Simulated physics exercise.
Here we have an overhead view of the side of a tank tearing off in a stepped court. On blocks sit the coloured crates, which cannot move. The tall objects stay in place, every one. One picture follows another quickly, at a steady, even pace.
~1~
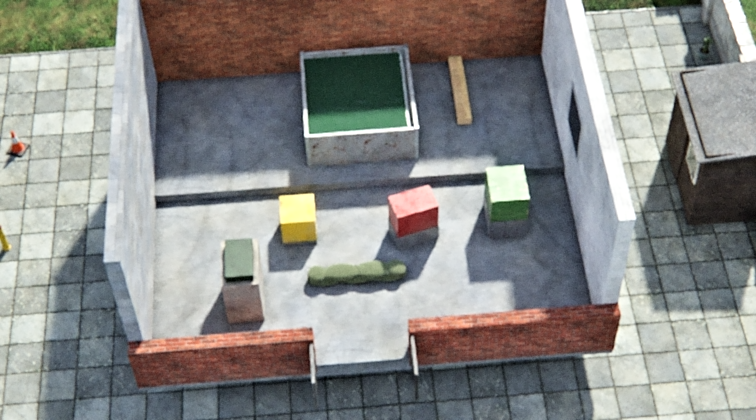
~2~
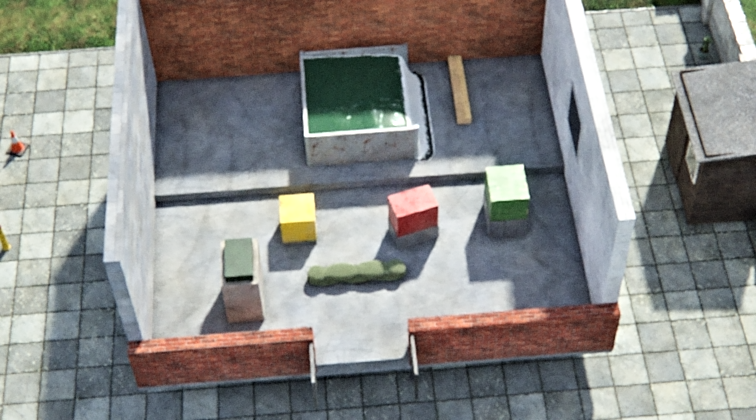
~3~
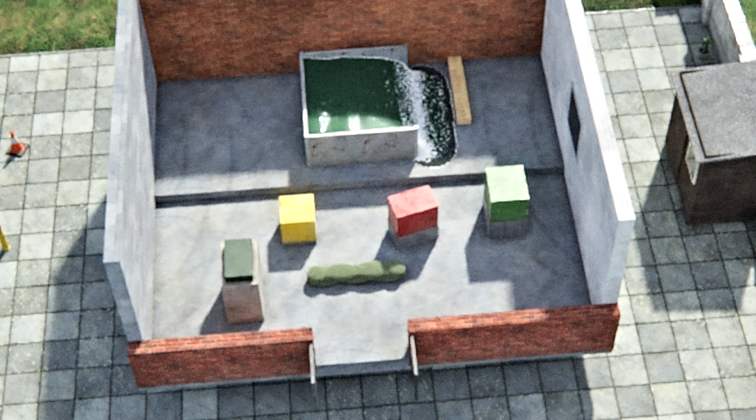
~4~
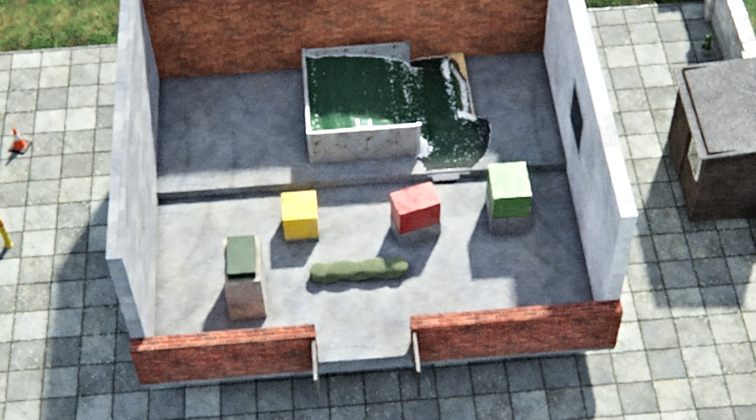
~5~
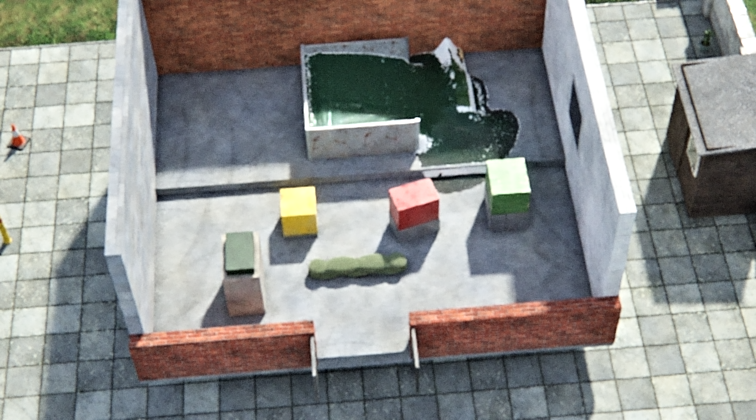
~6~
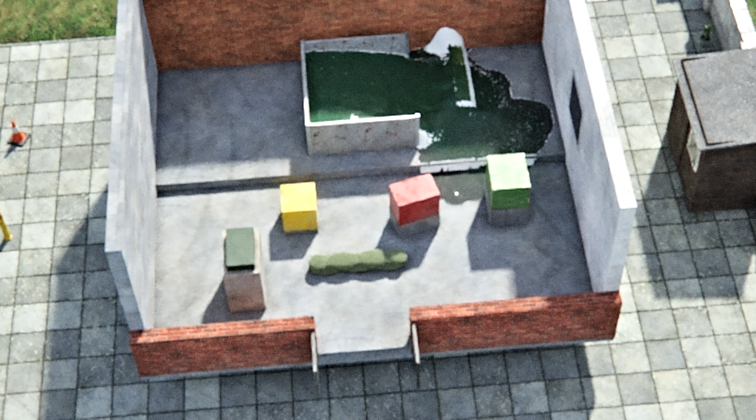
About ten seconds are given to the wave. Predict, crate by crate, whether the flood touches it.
In order: Red crate: Kept safe. Yellow crate: Reached by water. Green crate: Kept safe.
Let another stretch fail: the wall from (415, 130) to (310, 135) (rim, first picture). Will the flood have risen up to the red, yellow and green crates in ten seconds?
I'd say the red crate is overrun, while the yellow crate is overrun and the green crate stays clear.
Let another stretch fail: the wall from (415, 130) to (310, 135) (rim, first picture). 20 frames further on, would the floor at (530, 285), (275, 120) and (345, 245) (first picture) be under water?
Read off point by point, the answer is soaking, not soaked, soaking.
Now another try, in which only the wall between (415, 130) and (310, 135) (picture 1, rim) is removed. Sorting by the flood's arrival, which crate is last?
My pick is the green-painted one.
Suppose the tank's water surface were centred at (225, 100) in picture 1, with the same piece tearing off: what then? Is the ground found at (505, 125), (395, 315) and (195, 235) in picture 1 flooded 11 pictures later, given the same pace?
As listed: Under water, not flooded, not flooded.
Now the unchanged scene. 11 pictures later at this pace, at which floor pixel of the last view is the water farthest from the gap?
Estimated pixel: (597, 318).
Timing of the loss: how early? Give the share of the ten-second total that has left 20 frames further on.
My reading is about 0 per cent.
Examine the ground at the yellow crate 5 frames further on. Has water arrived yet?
Short answer for yellow: Stays dry.
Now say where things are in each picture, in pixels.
In the first picture, still water in the tank at (358, 93).
In the second picture, the front is at (419, 160), out from the gap at (409, 107).
In the third picture, the front is at (436, 164), out from the gap at (409, 108).
In the fourth picture, water pours out at (412, 106) and has run to (461, 170).
In the fifth picture, the front is at (510, 144), out from the gap at (410, 102).
In the sixth picture, water pours out at (410, 98) and has run to (548, 123).
A moment on, water covers 20 % of the floor; the red crate water round its plinth, the yellow crate not reached, the green crate water round its plinth.
Next, water covers 30 % of the floor; the red crate water round its plinth, the yellow crate not reached, the green crate water round its plinth.
Then, water covers 45 % of the floor; the red crate water round its plinth, the yellow crate not reached, the green crate water round its plinth.
Later, water covers 75 % of the floor; the red crate water round its plinth, the yellow crate water round its plinth, the green crate water round its plinth.
In the end, water covers 85 % of the floor; the red crate stayed above the water, the yellow crate was topped, the green crate stayed above the water.
